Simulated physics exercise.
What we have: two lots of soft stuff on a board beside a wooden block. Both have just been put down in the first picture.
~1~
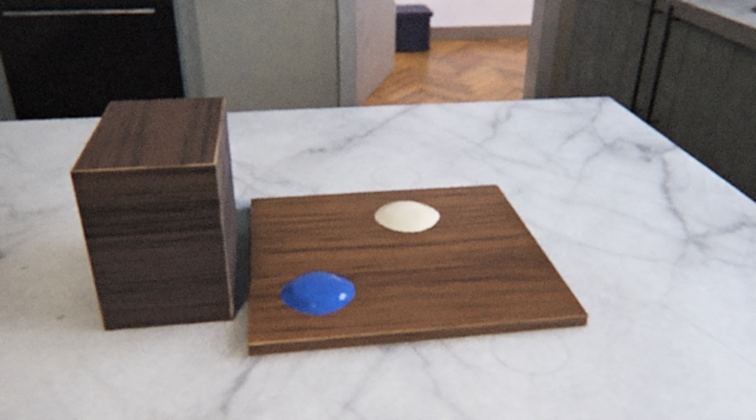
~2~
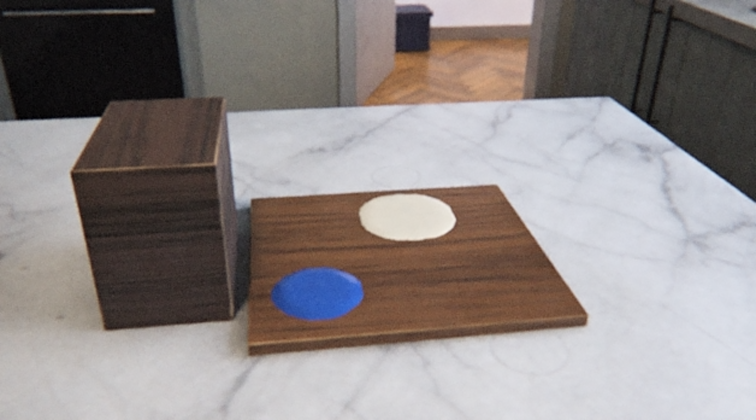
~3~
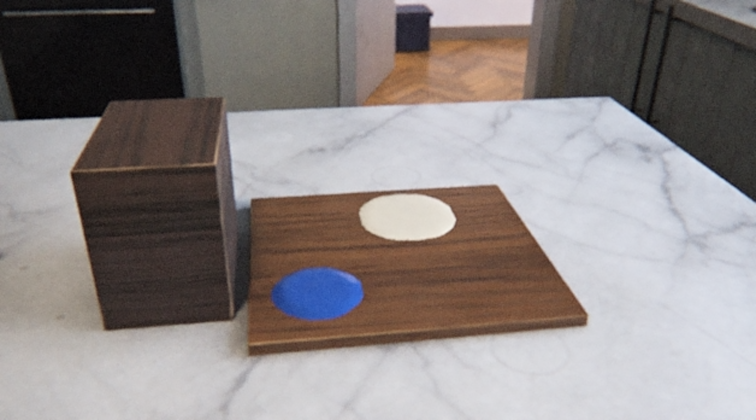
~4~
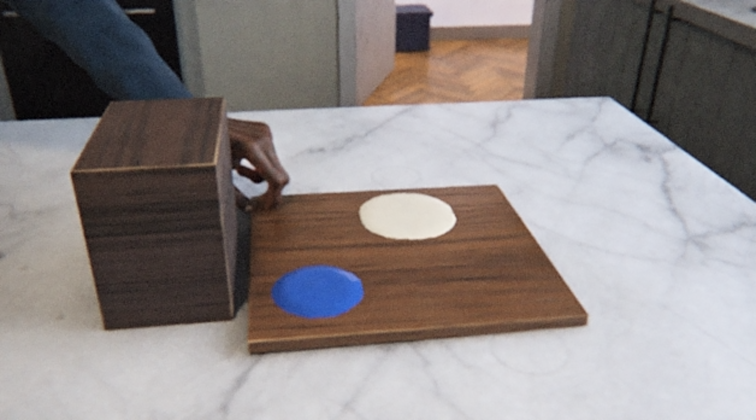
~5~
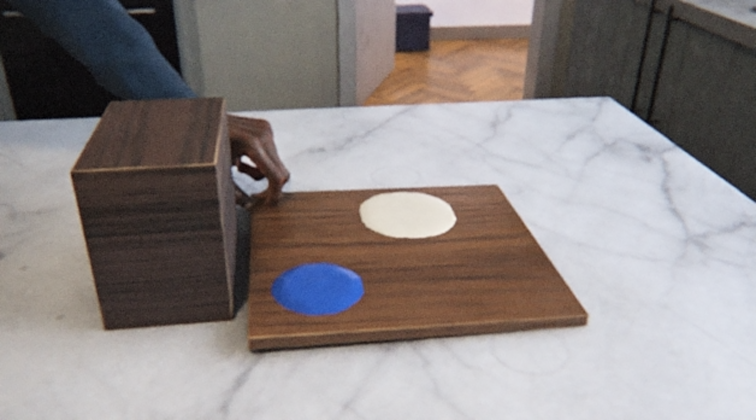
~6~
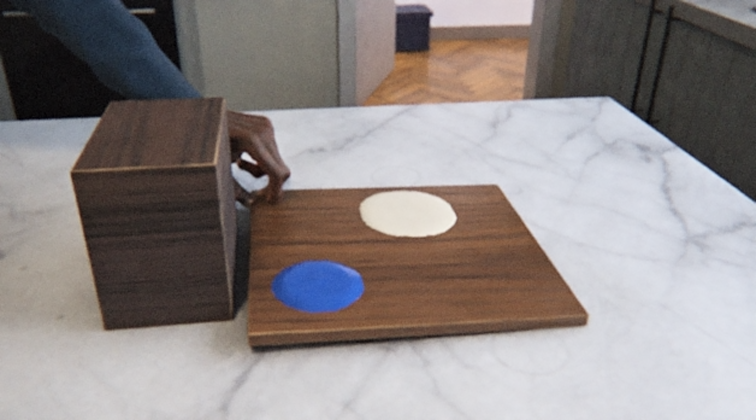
Blue and white mounds spreading into flat patches on a wooden board, then a hand slightly raising the board beside a block.
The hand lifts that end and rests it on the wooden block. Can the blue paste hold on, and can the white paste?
As for the blue paste, it holds its ground; the white paste slides over the edge.
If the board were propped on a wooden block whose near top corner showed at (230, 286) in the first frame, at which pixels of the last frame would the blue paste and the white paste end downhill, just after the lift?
The first near (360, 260), the second near (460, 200).
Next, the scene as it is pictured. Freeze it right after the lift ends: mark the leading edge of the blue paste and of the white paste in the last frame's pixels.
In turn (452, 204) and (520, 207).
Shortly, slope about 35°; the blue paste has crept a little; the white paste is dripping off the low end.
Then, the blue paste has crept down a long way; the white paste is dripping off the low end.
At the finish, slope about 35°; the blue paste has crept down a long way; the white paste is dripping off the low end.
